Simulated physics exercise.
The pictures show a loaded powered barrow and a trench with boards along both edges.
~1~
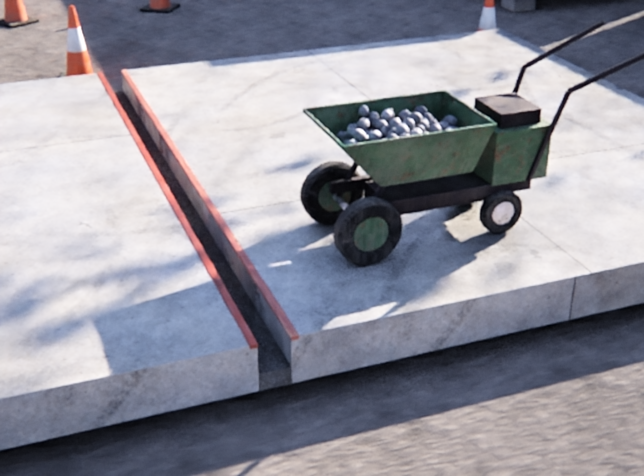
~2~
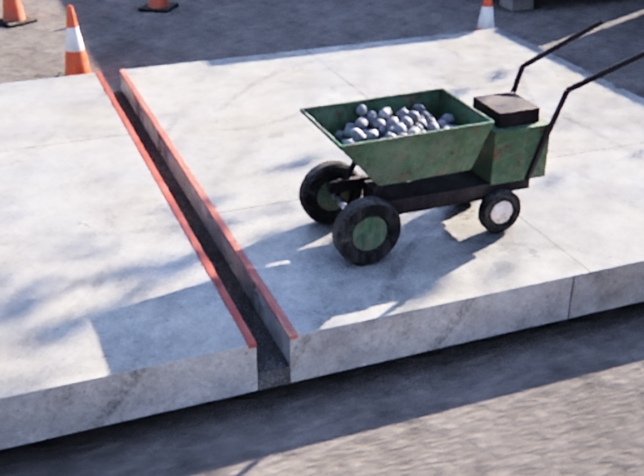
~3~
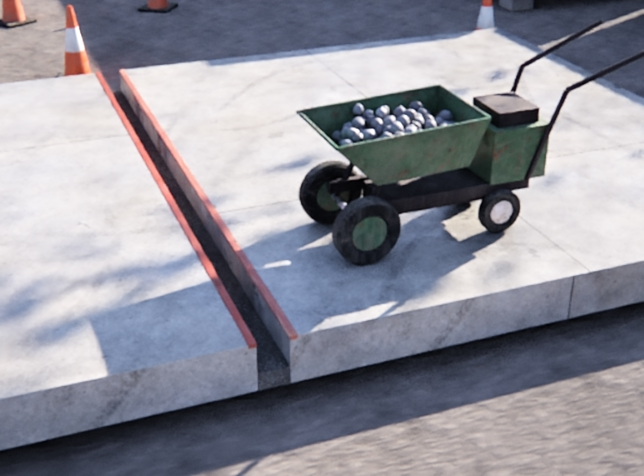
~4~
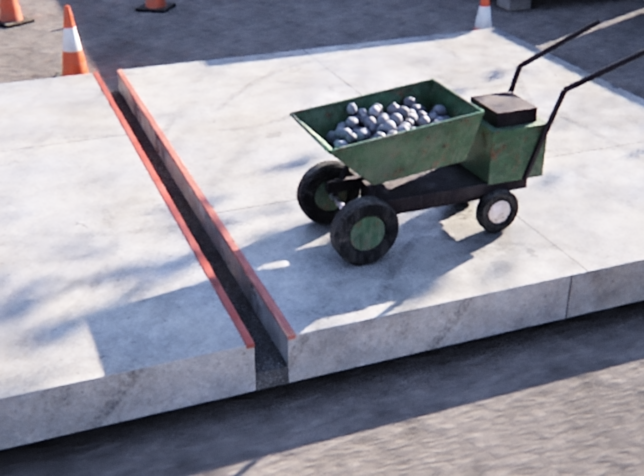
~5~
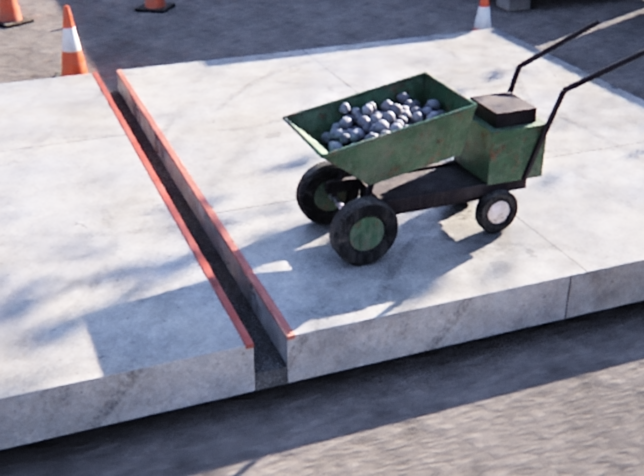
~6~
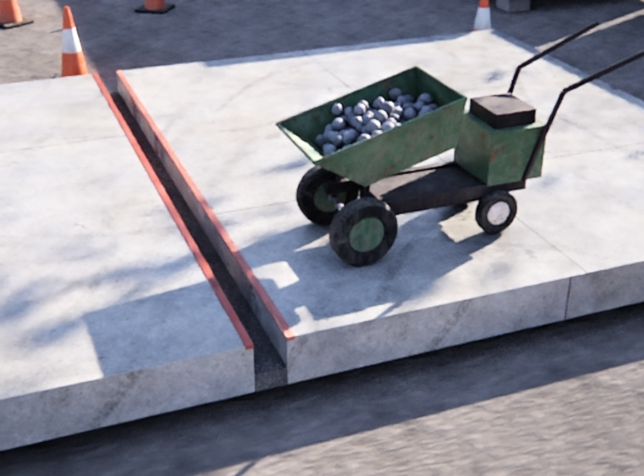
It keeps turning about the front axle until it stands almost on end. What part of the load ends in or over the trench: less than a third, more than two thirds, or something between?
The trench ends with from one third to two thirds of it.
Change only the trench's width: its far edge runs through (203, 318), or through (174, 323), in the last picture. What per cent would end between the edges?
About 80 and 90 per cent.
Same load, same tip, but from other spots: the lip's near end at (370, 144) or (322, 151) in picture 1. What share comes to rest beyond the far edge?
About 10 and 50 per cent.
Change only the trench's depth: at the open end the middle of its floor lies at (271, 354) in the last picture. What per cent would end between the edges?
Roughly 40 in a hundred.
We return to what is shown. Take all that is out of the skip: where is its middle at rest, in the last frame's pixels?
Around (219, 261).
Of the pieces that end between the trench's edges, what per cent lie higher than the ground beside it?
Roughly 25 in a hundred.
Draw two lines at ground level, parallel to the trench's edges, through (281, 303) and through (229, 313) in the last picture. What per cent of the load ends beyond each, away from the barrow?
Near 80 % and 20 %.
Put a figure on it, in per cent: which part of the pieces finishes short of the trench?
Roughly 10 in a hundred.
Soon after the last picture, skip tipped steeply; all in the skip.
A little later, skip tipped right over; most in the skip; a stray few short of the trench; about a quarter in or heaped over the trench; a stray few beyond it; a stray few falling.
Later still, skip tipped right over; about a quarter in the skip; a small part short of the trench; about half in or heaped over the trench; about a quarter beyond it.
At rest, skip tipped right over; a small part in the skip; a small part short of the trench; about half in or heaped over the trench; about a quarter beyond it.
